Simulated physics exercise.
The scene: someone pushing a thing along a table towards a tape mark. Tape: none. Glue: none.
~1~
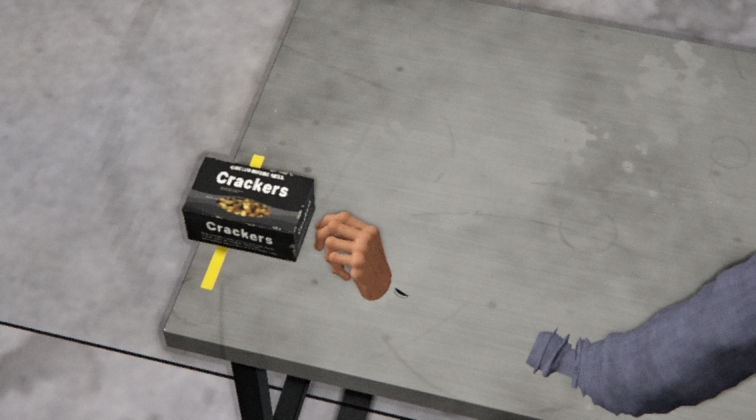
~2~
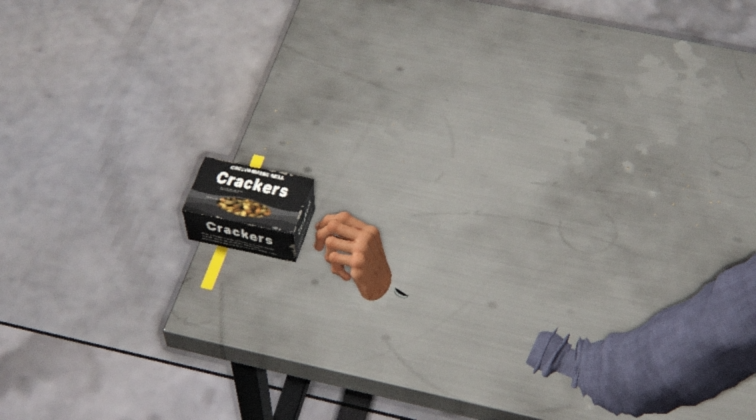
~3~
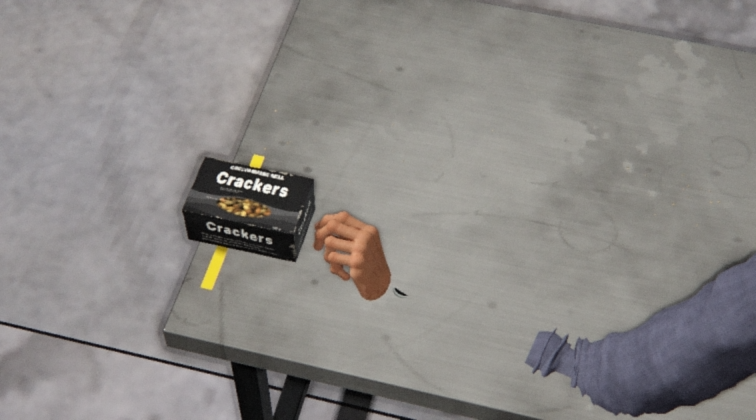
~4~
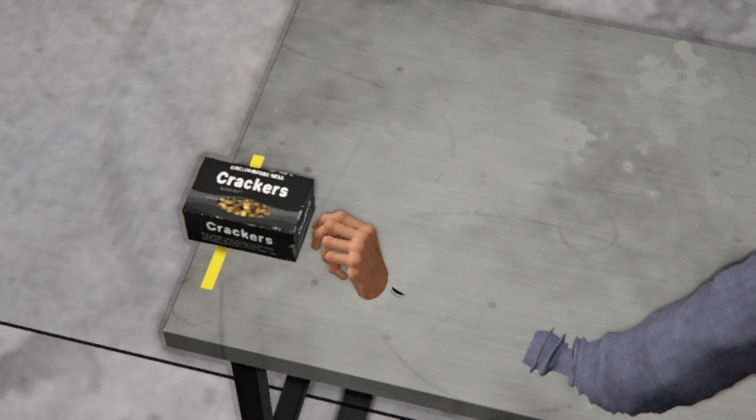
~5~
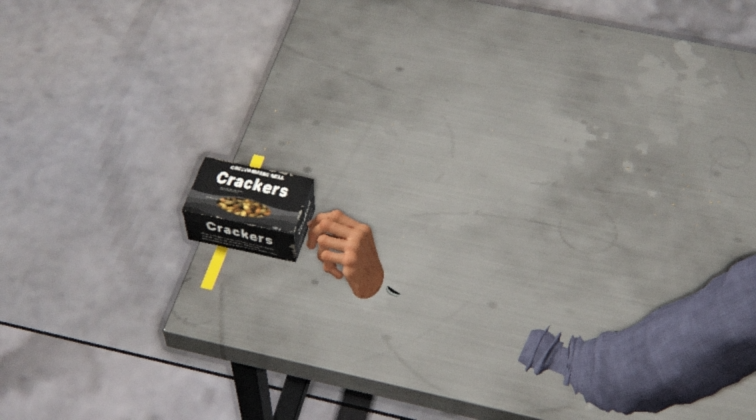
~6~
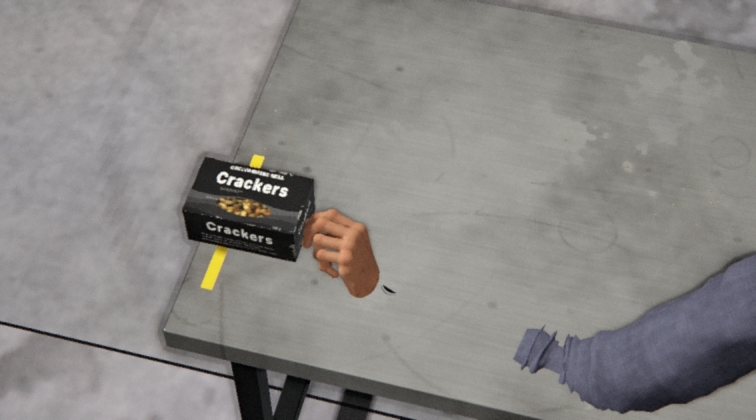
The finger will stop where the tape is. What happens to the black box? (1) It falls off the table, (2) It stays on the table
1, it falls off the table.
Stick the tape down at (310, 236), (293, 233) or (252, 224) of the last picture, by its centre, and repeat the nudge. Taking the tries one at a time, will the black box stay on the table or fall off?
Try by try, it pulls up in time; pulls up in time; overshoots.
Then, 1.54 s past the last view, black box in the air near (181, 294).
Finally, the black box drops to the floor.
